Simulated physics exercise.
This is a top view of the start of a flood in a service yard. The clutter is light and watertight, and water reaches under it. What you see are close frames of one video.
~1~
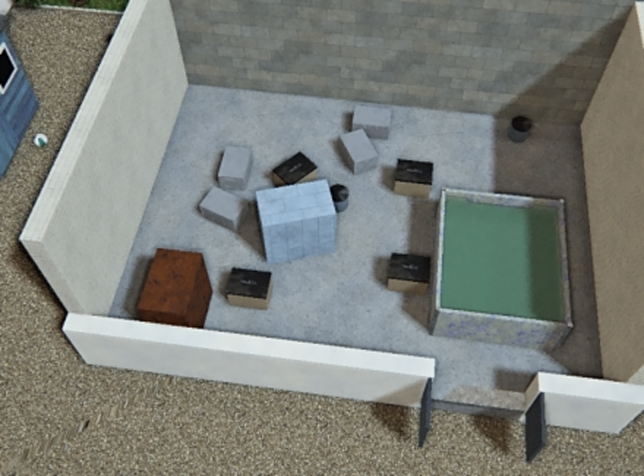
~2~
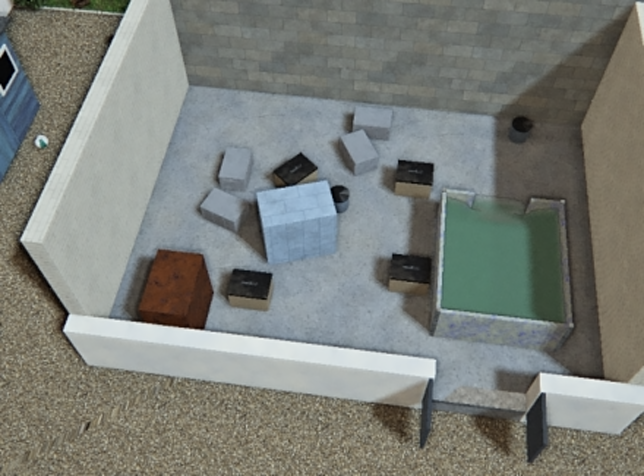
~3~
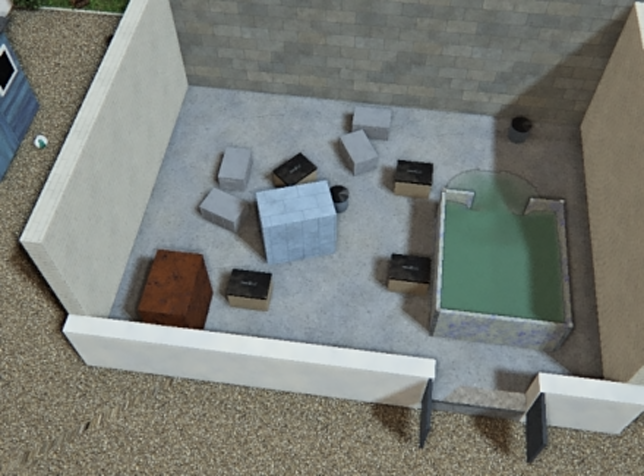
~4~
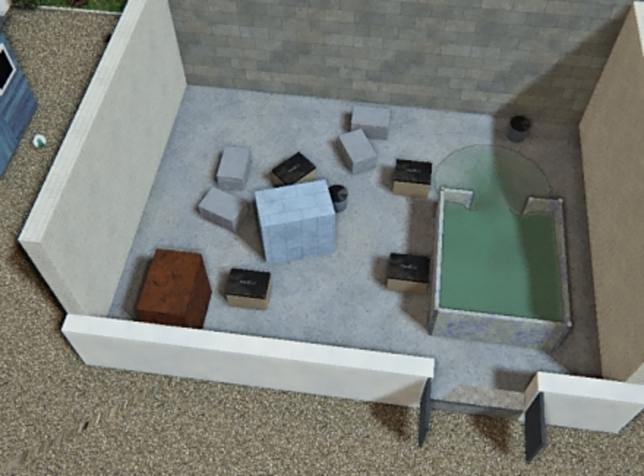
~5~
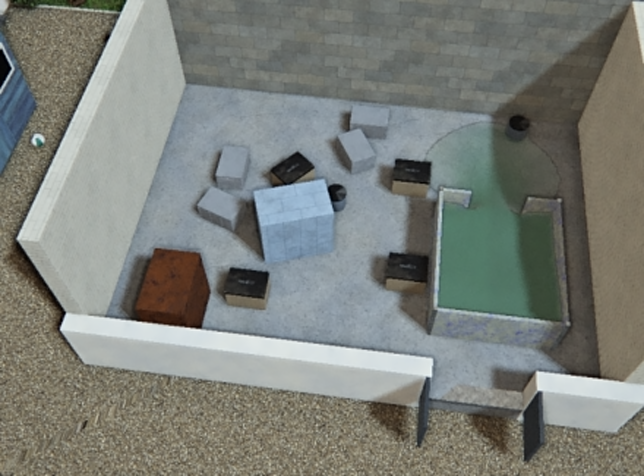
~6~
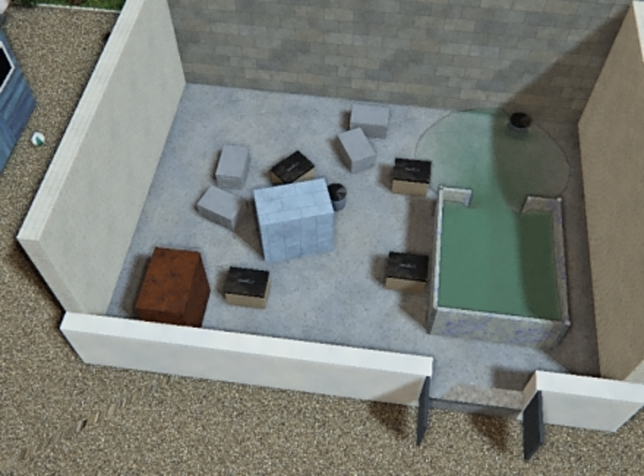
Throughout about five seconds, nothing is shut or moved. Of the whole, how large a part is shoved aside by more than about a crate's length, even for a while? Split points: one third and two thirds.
I expect the share pushed well aside to be below one third.
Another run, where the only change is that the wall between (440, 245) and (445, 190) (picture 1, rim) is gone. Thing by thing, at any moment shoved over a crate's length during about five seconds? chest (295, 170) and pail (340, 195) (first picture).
Well, going one by one, it's full distance reached for the first and full distance reached for the second.
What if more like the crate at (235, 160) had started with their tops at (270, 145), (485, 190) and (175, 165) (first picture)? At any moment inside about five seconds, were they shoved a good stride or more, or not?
So, in order, the copies go nowhere much, a long way, nowhere much.
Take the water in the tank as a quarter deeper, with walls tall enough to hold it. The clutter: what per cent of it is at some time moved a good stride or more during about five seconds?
40 % or so.
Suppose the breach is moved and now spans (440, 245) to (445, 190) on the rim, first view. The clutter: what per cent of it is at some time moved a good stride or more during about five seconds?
I'd put it around 50 percent.
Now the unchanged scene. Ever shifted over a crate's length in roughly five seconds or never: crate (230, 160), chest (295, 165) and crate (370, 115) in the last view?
Per object, same order: Less than that / less than that / the full distance.
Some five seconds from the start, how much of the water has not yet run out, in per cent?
I'd put it near 100 per cent.
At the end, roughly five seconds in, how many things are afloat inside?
That would be 2.
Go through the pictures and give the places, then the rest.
The first picture shows a pail at (522, 123) rests on the ground; a crate at (235, 162) rests on the ground; 0 of 10 have shifted.
The second picture shows a pail at (522, 124) rests on the ground; a crate at (235, 163) rests on the ground; 0 of 10 have shifted.
The third picture shows a pail at (522, 124) rests on the ground; a crate at (235, 163) rests on the ground; 0 of 10 have shifted.
The fourth picture shows a pail at (520, 123), on the bottom; a crate at (233, 162), on the bottom; 0 of 10 have shifted.
The fifth picture shows a pail at (519, 123) rests on the ground; a crate at (232, 161), on the bottom; 0 of 10 have shifted.
The sixth picture shows a pail at (520, 120) rests on the ground, close to its start; a crate at (232, 161), on the bottom; 1 of 10 have shifted.
A moment on, 0 of 10 are well off their spots; 1 afloat.
Next, 1 of 10 are well off their spots; 1 afloat.
Later, 2 of 10 are well off their spots; 1 afloat.
In the end, 3 of 10 are well off their spots, and 3 have been at some point; 2 afloat.
